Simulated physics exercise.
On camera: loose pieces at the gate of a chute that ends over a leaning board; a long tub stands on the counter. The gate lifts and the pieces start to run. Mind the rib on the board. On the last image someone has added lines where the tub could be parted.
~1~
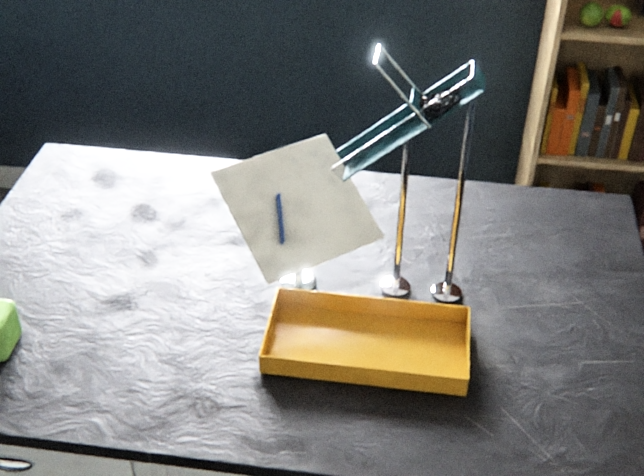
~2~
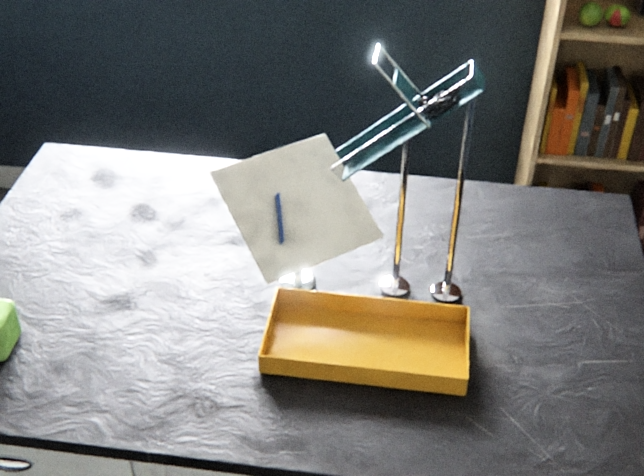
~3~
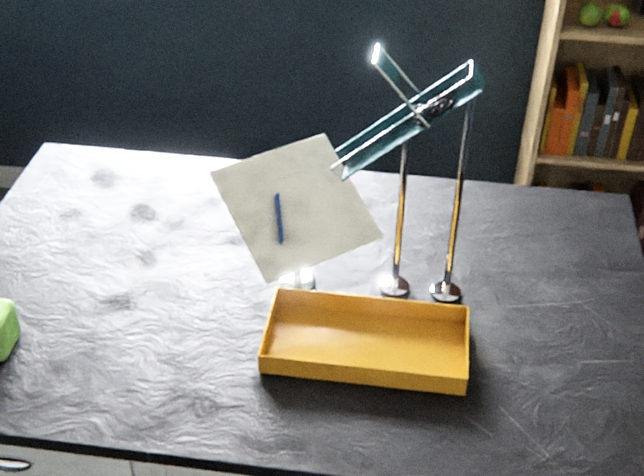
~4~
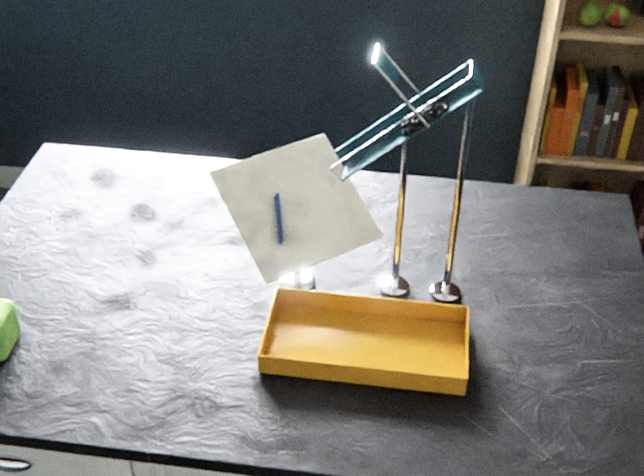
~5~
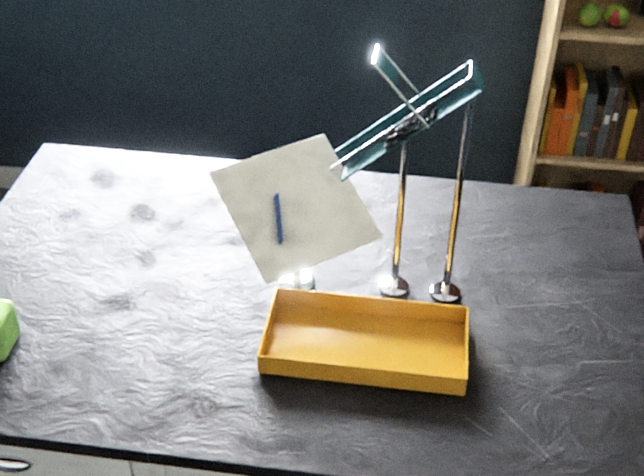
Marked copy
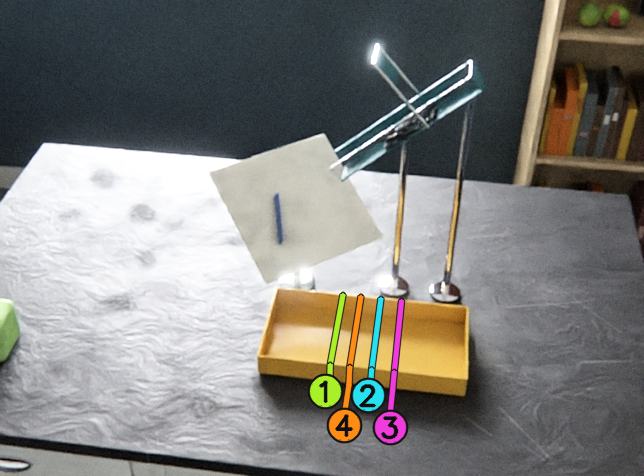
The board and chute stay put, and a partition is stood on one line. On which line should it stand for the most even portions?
Choose 1.
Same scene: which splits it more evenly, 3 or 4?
That would be 4.
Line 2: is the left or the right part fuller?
The left side.
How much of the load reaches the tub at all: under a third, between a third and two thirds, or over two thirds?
About that: Over two thirds.
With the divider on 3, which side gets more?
The left side.
On the marked copy, line 1 crosses the front rim at (330, 363); line 2 crosses the front rim at (371, 368); line 3 crosses the front rim at (394, 371); line 4 crosses the front rim at (349, 366).
With 1, of what is caught, about two thirds on the left of the divider, about a third on the right.
With 2, of what is caught, nearly all on the left of the divider, a small part on the right.
With 3, of what is caught, all on the left of the divider, none on the right.
With 4, of what is caught, most on the left of the divider, a small part on the right.
